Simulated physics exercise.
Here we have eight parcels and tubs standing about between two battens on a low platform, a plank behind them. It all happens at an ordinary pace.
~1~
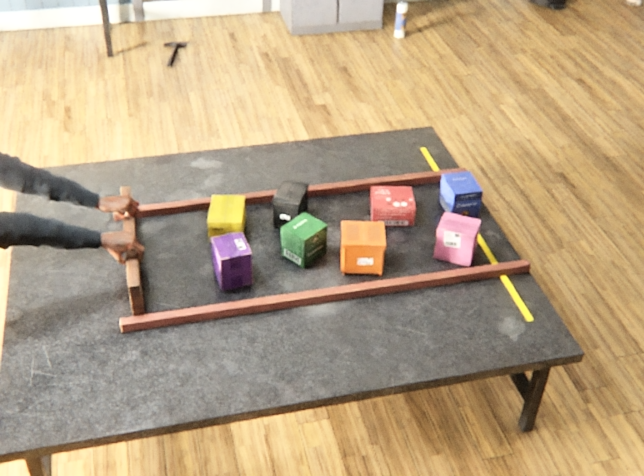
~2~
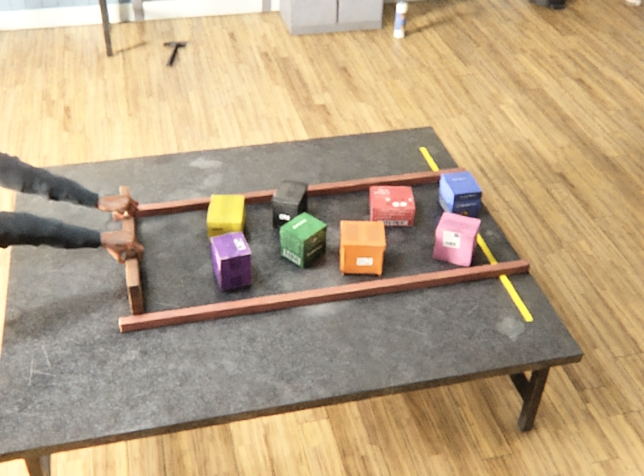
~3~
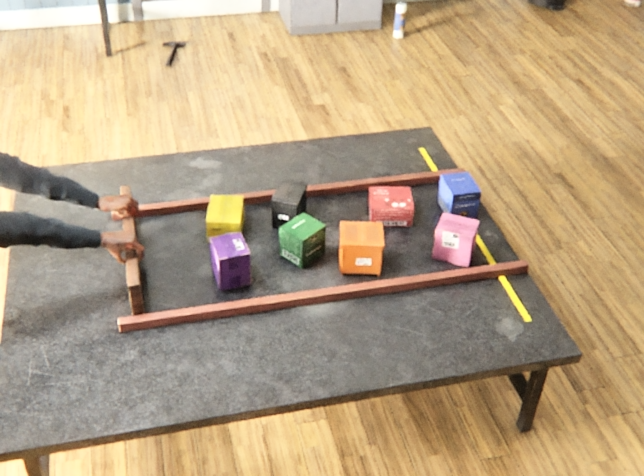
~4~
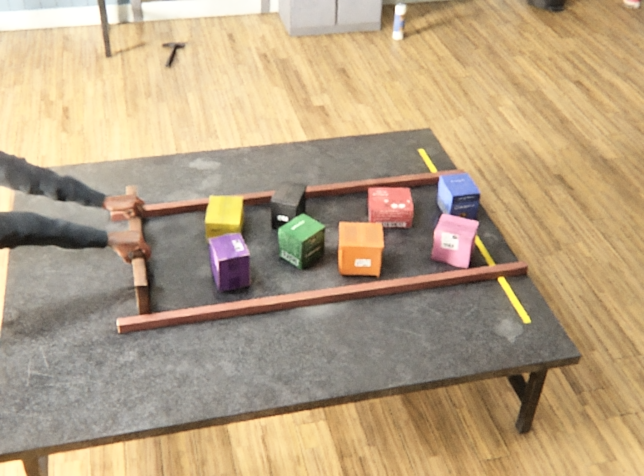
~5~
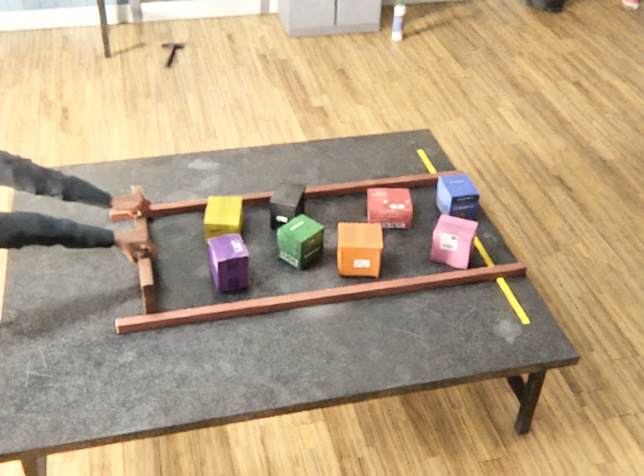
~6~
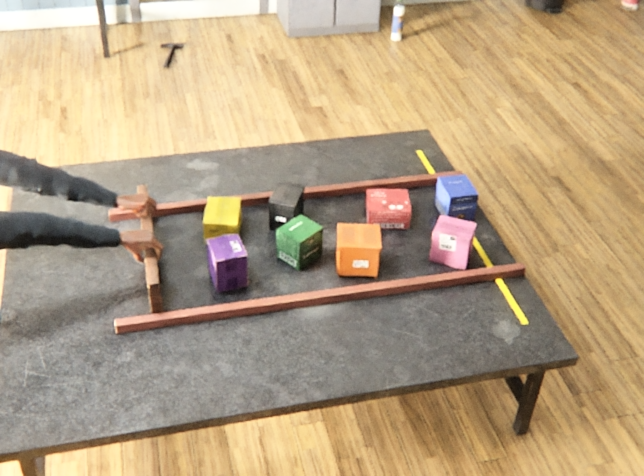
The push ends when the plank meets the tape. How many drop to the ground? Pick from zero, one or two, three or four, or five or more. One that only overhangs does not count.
The number that fall off is five or more.
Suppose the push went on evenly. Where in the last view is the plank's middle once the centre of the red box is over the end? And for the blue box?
For the red box at (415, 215), for the blue box at (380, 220).
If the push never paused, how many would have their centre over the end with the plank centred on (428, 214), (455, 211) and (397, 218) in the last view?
Place by place, 3, 5 and 1.
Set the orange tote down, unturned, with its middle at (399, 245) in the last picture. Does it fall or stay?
The orange tote tumbles off.
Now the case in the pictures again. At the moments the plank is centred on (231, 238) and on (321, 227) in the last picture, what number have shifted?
At the one place 2, at the other 6.
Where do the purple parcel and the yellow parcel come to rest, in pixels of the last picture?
About (495, 231), and the other about (466, 189).
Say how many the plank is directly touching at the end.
In contact: 2.
Early on, none off yet; blue box at rest near (456, 199); pink box at rest near (453, 242); red box at rest near (388, 208).
A while later, none off yet; blue box at rest near (456, 199); pink box at rest near (453, 242); red box travelled a little near (406, 206).
Further along, one off so far; blue box in the air near (513, 263); pink box travelled well along near (510, 232); red box travelled well along near (477, 198).
Finally, the number that fall off is five or more; lost, black tote, green box, orange tote, red box, pink box and blue box.
